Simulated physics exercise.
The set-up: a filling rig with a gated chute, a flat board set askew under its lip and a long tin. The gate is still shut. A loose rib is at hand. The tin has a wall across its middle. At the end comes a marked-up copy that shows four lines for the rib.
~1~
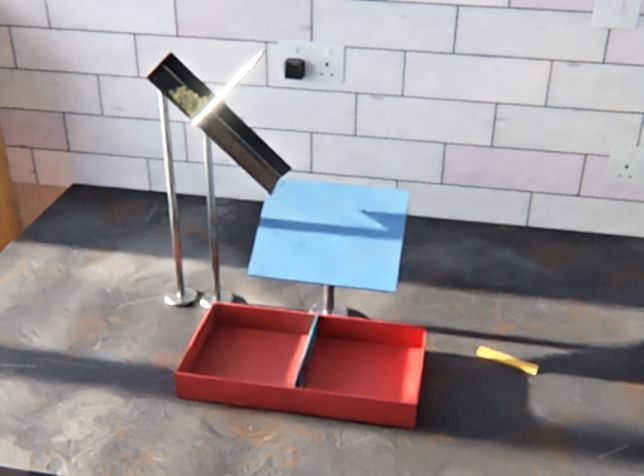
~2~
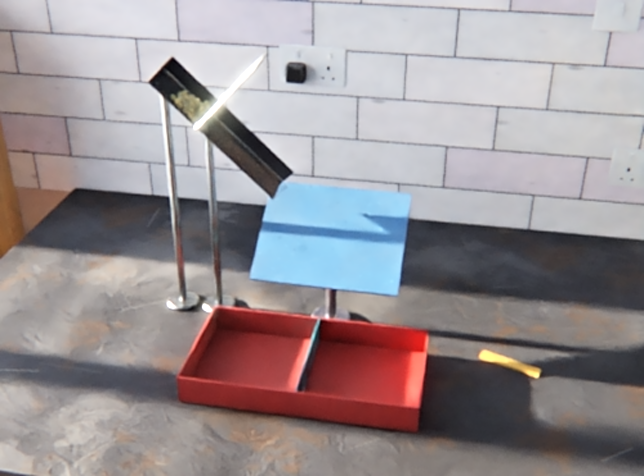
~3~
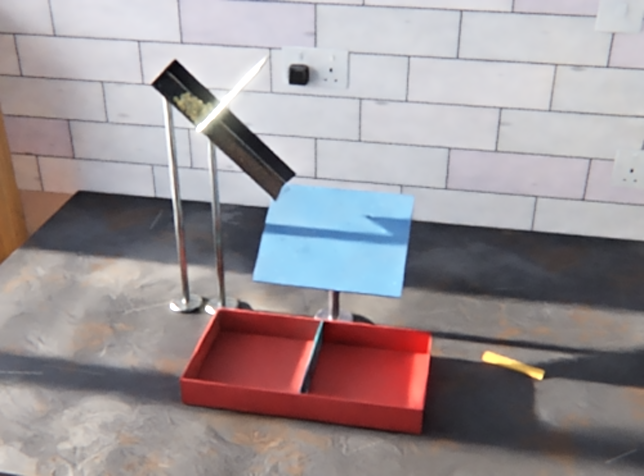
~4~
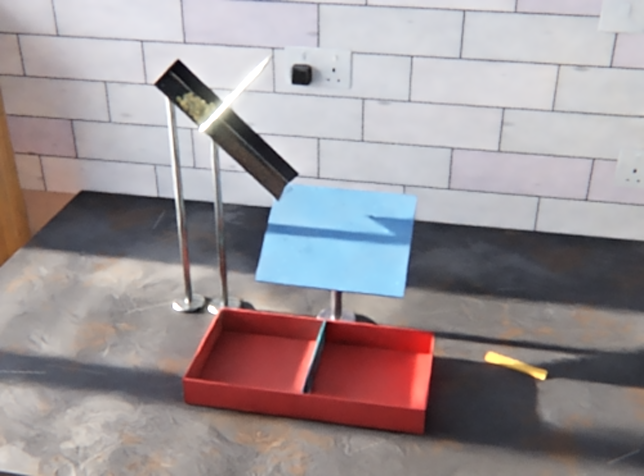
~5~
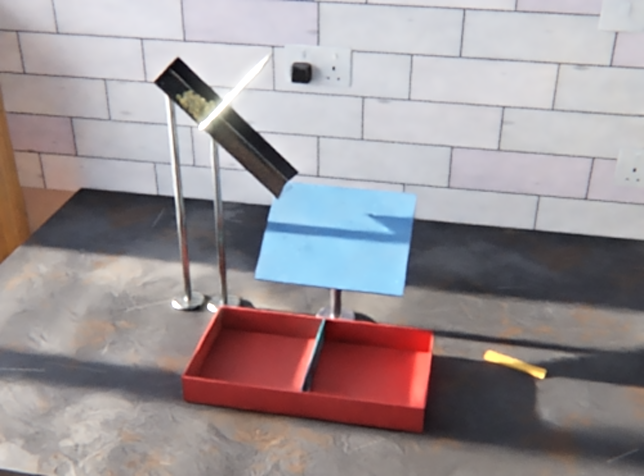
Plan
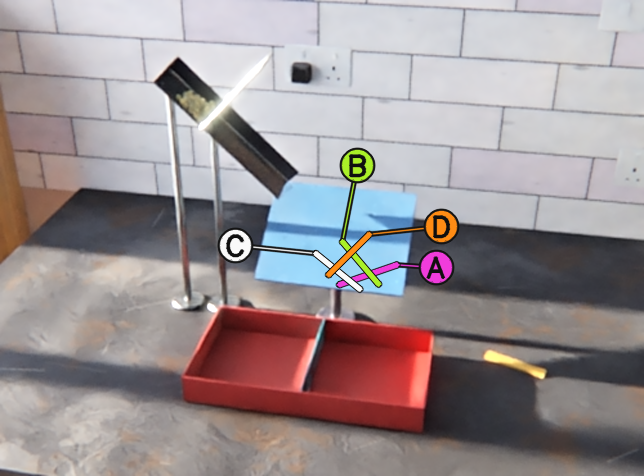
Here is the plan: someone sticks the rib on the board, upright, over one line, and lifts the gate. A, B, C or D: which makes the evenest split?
Choose A.
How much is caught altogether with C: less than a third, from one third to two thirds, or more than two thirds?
Line C gives more than two thirds.
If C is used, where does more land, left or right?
The right half.
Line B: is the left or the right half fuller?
Right.
On the marked copy, line A from (396, 264) to (339, 284); line B from (342, 241) to (378, 284); line C from (315, 253) to (359, 289); line D from (369, 234) to (328, 274).
If A is chosen, of what is caught, about half in the left half, about half in the right.
If B is chosen, of what is caught, a small part in the left half, most in the right.
If C is chosen, of what is caught, about a quarter in the left half, most in the right.
If D is chosen, of what is caught, most in the left half, about a quarter in the right.
